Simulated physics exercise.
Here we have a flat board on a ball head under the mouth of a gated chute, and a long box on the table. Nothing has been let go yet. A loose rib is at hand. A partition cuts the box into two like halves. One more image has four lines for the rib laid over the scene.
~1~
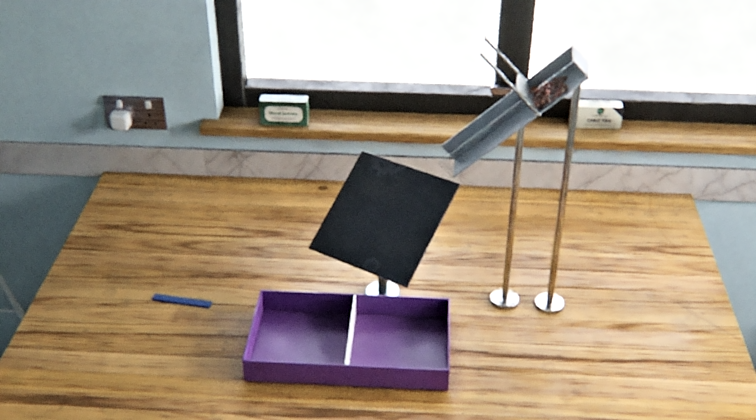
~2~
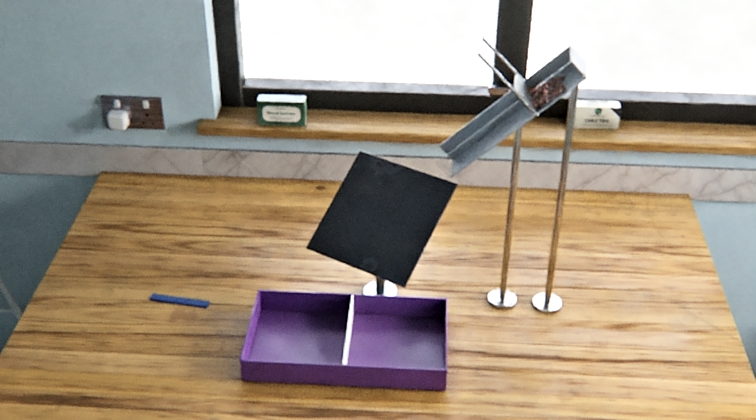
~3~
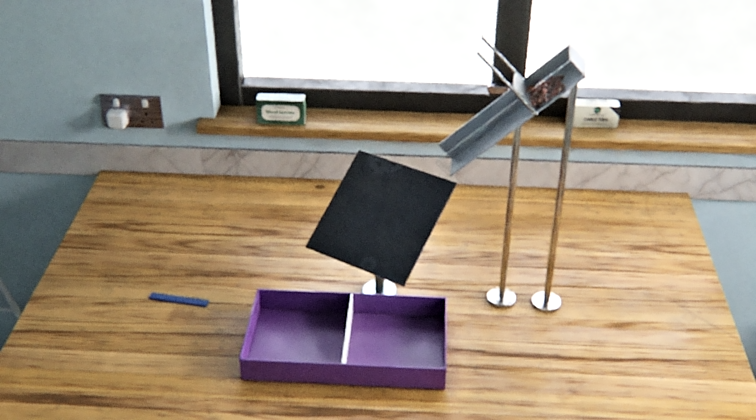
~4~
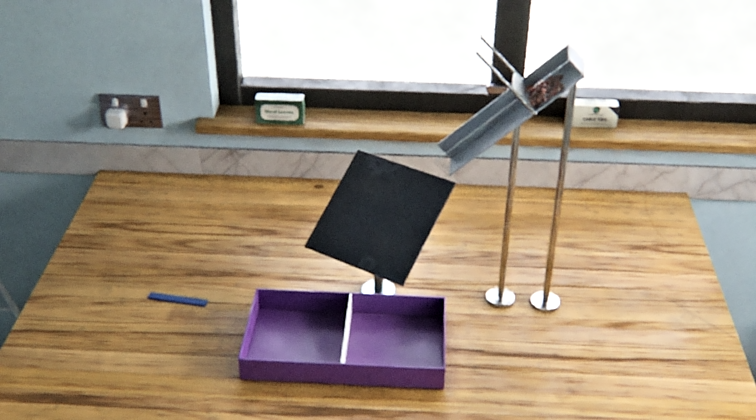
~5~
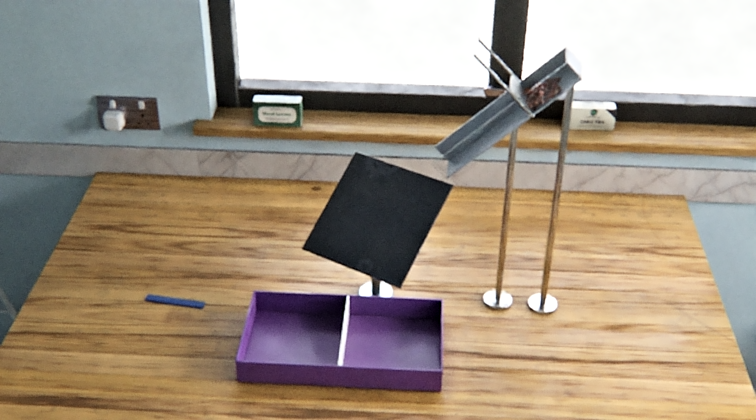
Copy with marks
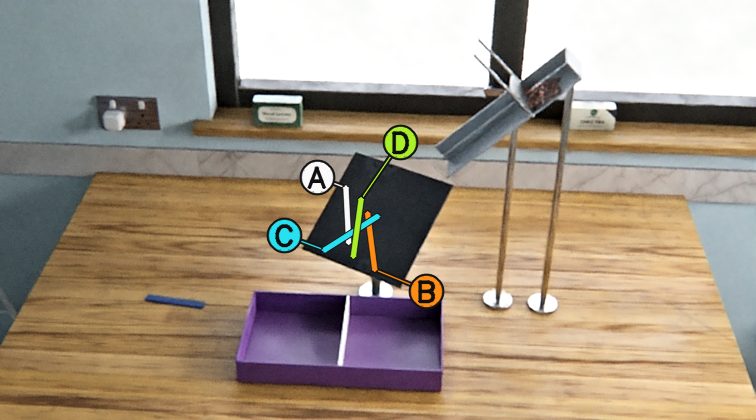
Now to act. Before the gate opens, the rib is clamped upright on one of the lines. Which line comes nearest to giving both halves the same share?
D.
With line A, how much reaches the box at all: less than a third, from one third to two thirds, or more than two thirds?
More than two thirds.
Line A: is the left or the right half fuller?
Left.
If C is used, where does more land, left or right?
More lands on the left.
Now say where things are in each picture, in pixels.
Load behind the gate near (545, 91), clay pellets; lip of the chute near (454, 169), sloping fairly steeply, in the first frame.
Middle of the board near (381, 216), tilted fairly steeply; middle of its low edge near (354, 267); of its high edge near (408, 167), in the second frame.
Front corners of the box near (240, 359) and (446, 369); front end of its middle wall near (342, 364); gate still shut near (517, 84), in the third frame.
Middle of the load near (541, 90); lip near (450, 168), in the fourth frame.
Middle of the load near (539, 92); lip near (448, 170), in the fifth frame.
On the marked copy, line A from (345, 187) to (348, 242); line B from (367, 213) to (374, 269); line C from (377, 216) to (324, 250); line D from (361, 199) to (353, 256).
With A, of what is caught, all but a few in the left half, a small share in the right.
With B, of what is caught, a small share in the left half, the bulk in the right.
With C, of what is caught, all but a few in the left half, only a few in the right.
With D, of what is caught, close to half in the left half, close to half in the right.
